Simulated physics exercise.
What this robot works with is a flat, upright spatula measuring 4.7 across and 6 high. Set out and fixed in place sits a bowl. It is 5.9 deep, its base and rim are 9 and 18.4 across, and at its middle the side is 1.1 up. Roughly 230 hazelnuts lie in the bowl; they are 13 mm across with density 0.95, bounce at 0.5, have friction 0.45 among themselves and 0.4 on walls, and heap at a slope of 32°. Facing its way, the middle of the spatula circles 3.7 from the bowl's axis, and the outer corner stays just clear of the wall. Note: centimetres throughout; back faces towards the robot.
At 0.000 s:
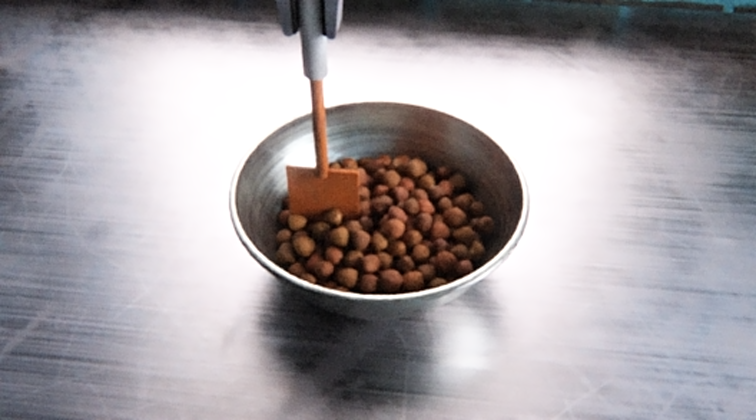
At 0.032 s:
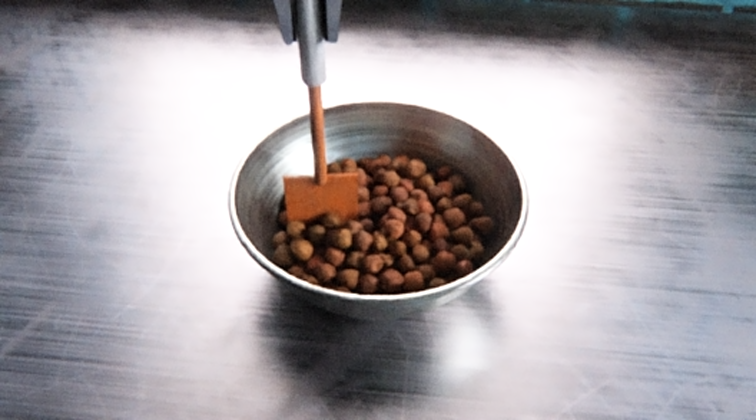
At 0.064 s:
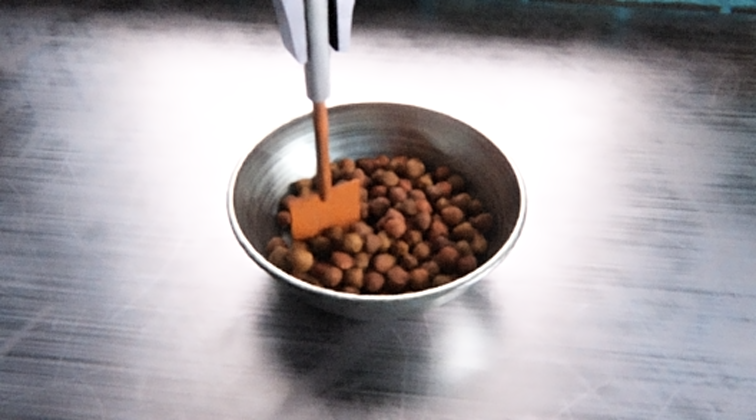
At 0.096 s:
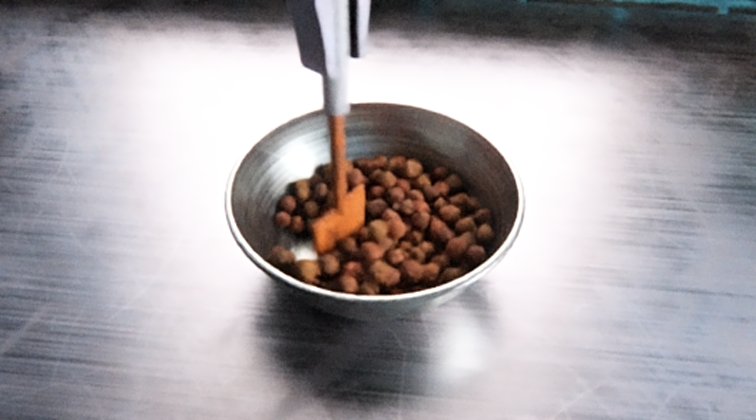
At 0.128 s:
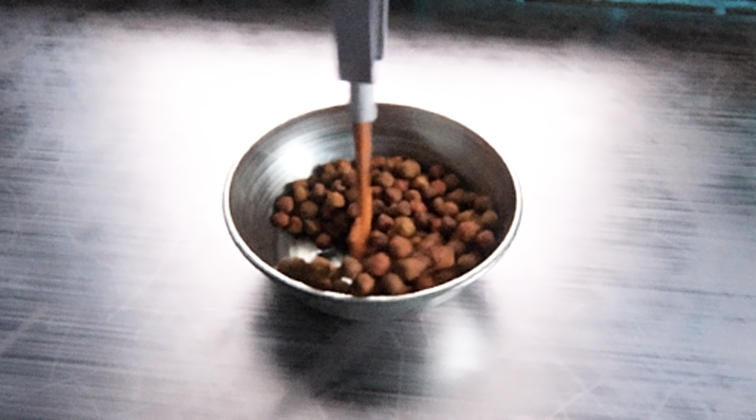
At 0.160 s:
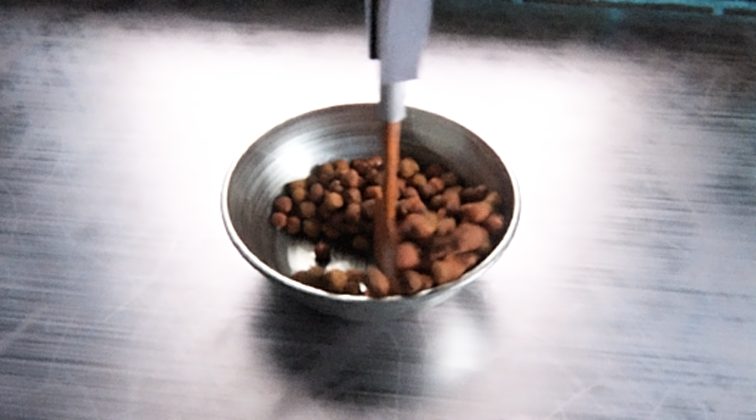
The video shows a robotic arm holding an orange spatula in a metal bowl of hazelnuts, sweeping it from the left toward the front right while turning it edge-on, pushing nuts rightward and exposing some of the bowl's bottom.
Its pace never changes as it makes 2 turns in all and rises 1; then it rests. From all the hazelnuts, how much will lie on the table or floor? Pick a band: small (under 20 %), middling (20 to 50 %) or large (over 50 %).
Middling.
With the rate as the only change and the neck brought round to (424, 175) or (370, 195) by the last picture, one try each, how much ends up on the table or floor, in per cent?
Some 45 and 20 per cent respectively.
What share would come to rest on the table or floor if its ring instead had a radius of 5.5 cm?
Then about 25 %.
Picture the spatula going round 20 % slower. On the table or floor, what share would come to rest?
Then roughly 20 %.
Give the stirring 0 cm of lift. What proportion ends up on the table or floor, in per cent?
Near 30 in a hundred.
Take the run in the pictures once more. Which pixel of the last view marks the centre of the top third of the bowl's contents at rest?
(329, 249).
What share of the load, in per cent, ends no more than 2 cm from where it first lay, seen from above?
5 %.
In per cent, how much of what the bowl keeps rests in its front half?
Close to 55 in a hundred.
By 0.46 s, 348° round, highest piece 8 above the table; 186 in the bowl, 36 on the table or floor, 9 in flight or on the tool.
By 0.76 s, 225° round, highest piece 9 above the table; 168 in the bowl, 57 on the table or floor, 6 in flight or on the tool.
By 1.11 s, 0° round, highest piece 5 above the table; 163 in the bowl, 68 on the table or floor.
By 1.81 s, 0° round, highest piece 5 above the table; 163 in the bowl, 68 on the table or floor.
Final count, 163 in the bowl, 68 on the table or floor. That is 29 % on the table or floor.
